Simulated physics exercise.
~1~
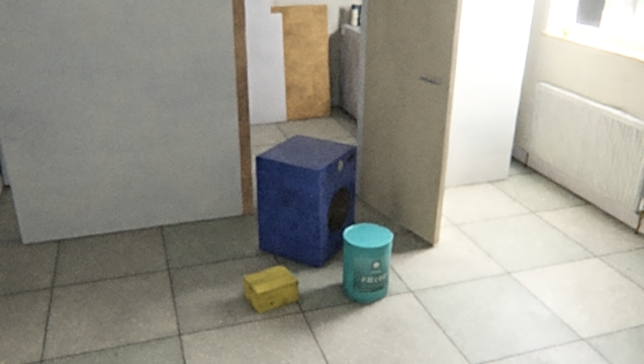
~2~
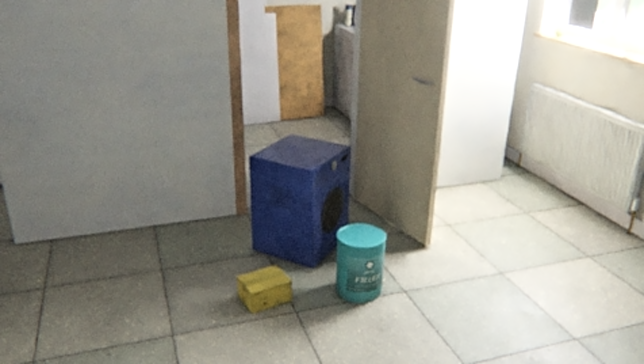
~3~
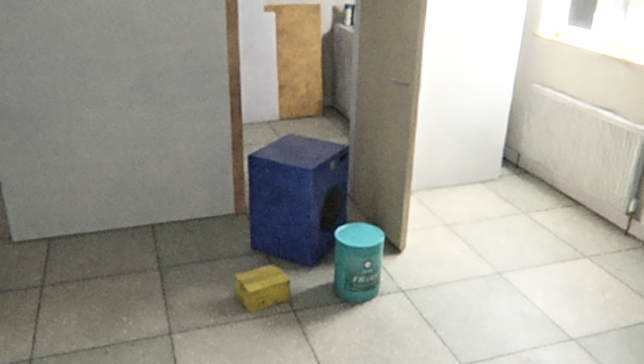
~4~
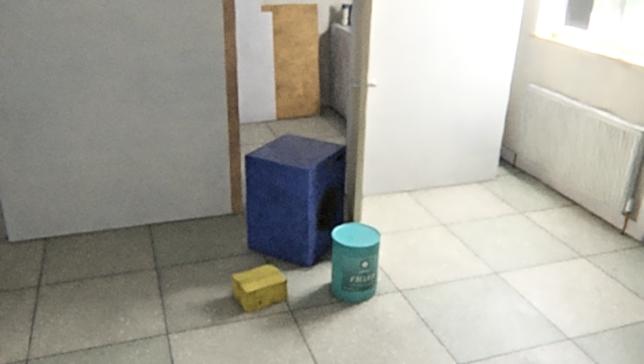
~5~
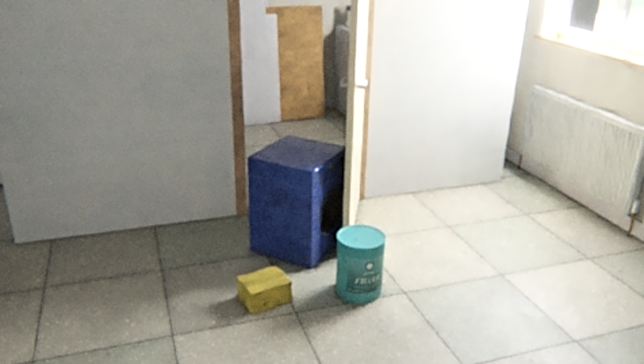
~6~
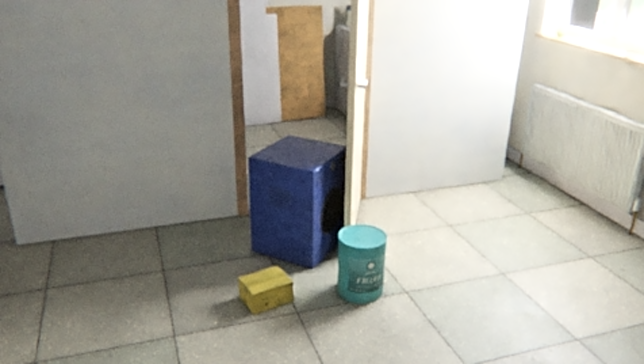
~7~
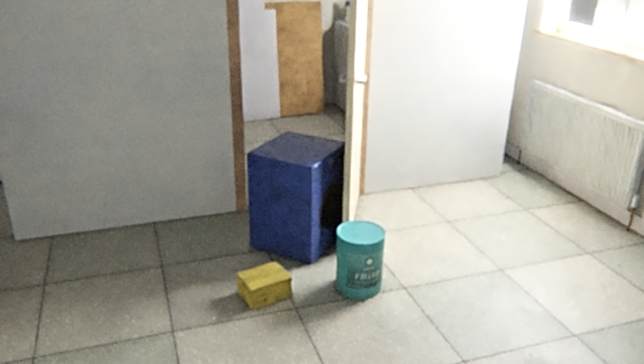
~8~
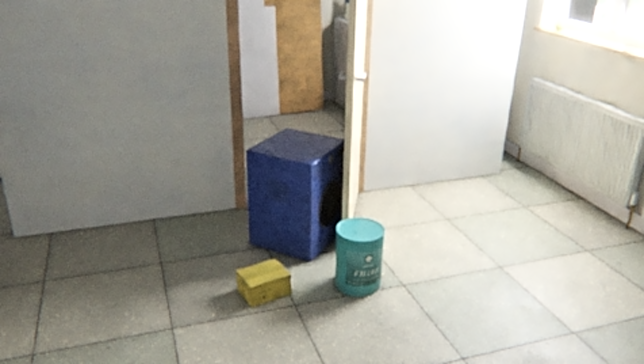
The door swings partway shut and stops well open beside the unmoved blue appliance, pail and parcel.
